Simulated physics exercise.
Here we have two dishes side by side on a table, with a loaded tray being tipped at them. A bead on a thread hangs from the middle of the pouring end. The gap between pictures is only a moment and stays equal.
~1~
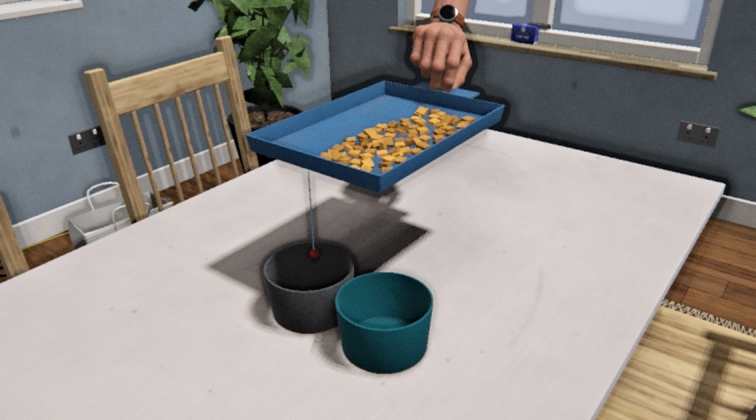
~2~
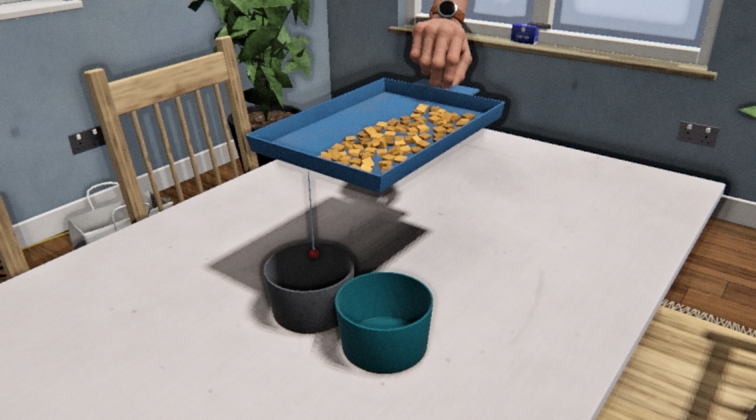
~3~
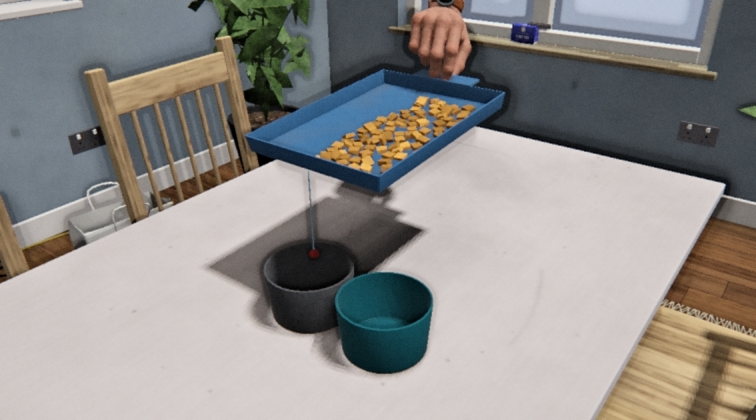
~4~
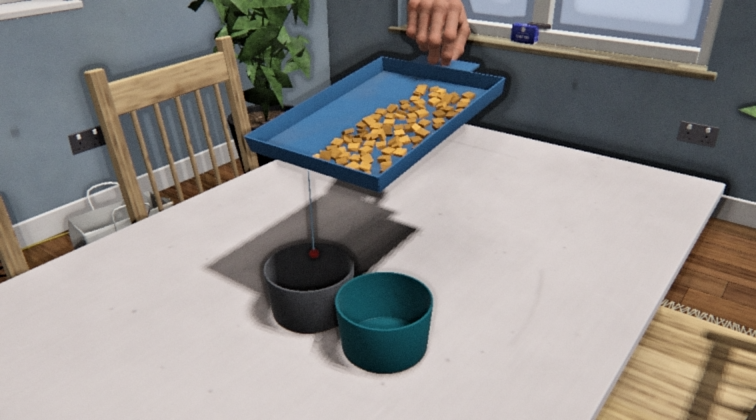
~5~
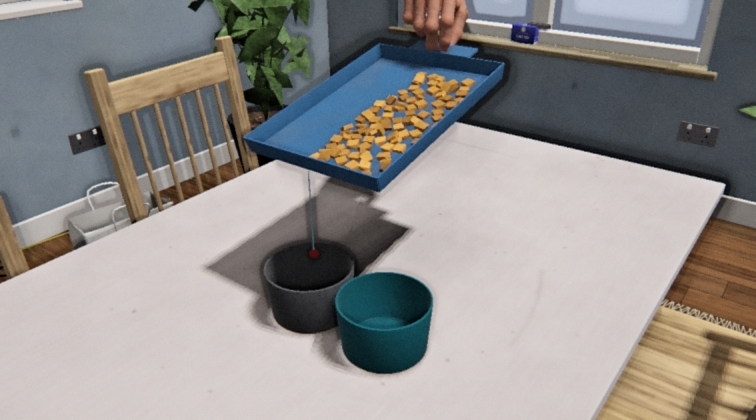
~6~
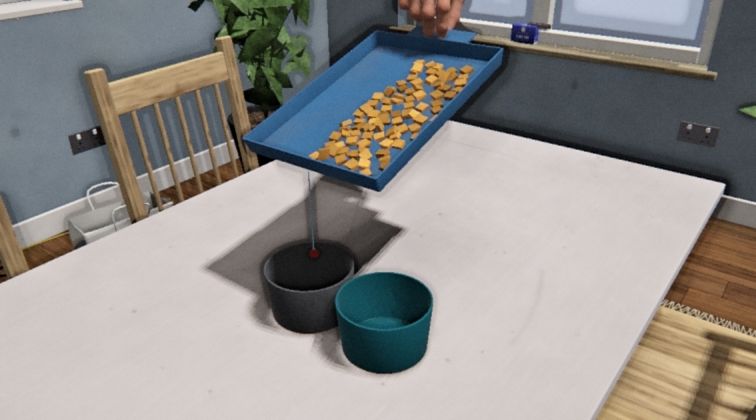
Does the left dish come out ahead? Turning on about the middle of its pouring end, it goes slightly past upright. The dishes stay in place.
Yes.
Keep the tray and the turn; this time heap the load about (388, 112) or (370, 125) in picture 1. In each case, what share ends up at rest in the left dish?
It would be 20 in a hundred, and then 20 in a hundred.
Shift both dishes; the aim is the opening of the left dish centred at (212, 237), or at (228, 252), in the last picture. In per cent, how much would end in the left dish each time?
Trial 1 near 0 percent, trial 2 near 20 percent.
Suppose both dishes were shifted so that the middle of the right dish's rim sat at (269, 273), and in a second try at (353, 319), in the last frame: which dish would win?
The dish to the right, then the dish to the left.
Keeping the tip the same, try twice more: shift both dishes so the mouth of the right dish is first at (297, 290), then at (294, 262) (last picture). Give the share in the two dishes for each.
Result: 80 % and 30 %.
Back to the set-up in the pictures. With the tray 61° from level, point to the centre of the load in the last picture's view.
Somewhere around pixel (324, 146) in the last picture.
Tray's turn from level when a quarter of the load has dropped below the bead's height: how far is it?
It sits at roughly 115°.
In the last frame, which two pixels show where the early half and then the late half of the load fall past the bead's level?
Points: About (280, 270), then about (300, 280).
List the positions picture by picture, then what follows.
The first frame shows corners of the pouring end (250, 134) and (379, 174), level; middle of the load (400, 141), cereal squares; left dish (279, 306); right dish (355, 344); bead on its thread (314, 253).
The second frame shows corners of the pouring end (249, 135) and (379, 174), level; middle of the load (400, 140).
The third frame shows corners of the pouring end (249, 135) and (379, 175), tipped barely, level across its low end; middle of the load (399, 135).
The fourth frame shows corners of the pouring end (248, 136) and (378, 175), tipped a little, level across its low end; middle of the load (399, 128).
The fifth frame shows corners of the pouring end (247, 136) and (377, 176), tipped a little, level across its low end; middle of the load (398, 122).
The sixth frame shows corners of the pouring end (246, 137) and (376, 176), tipped clearly, level across its low end; middle of the load (397, 115); left dish (279, 306); right dish (355, 344).
Just after the last frame, tray tipped steeply; almost all on the tray; just a few in the air.
A moment on, tray tipped past a quarter turn; the larger part on the tray; just a few in the left dish; about a tenth outside both; about a tenth in the air.
Further on, tray tipped past a quarter turn; about a tenth in the right dish; roughly a quarter in the left dish; roughly two thirds outside both.
When it is over, tray tipped past a quarter turn; about a tenth in the right dish; roughly a quarter in the left dish; roughly two thirds outside both.
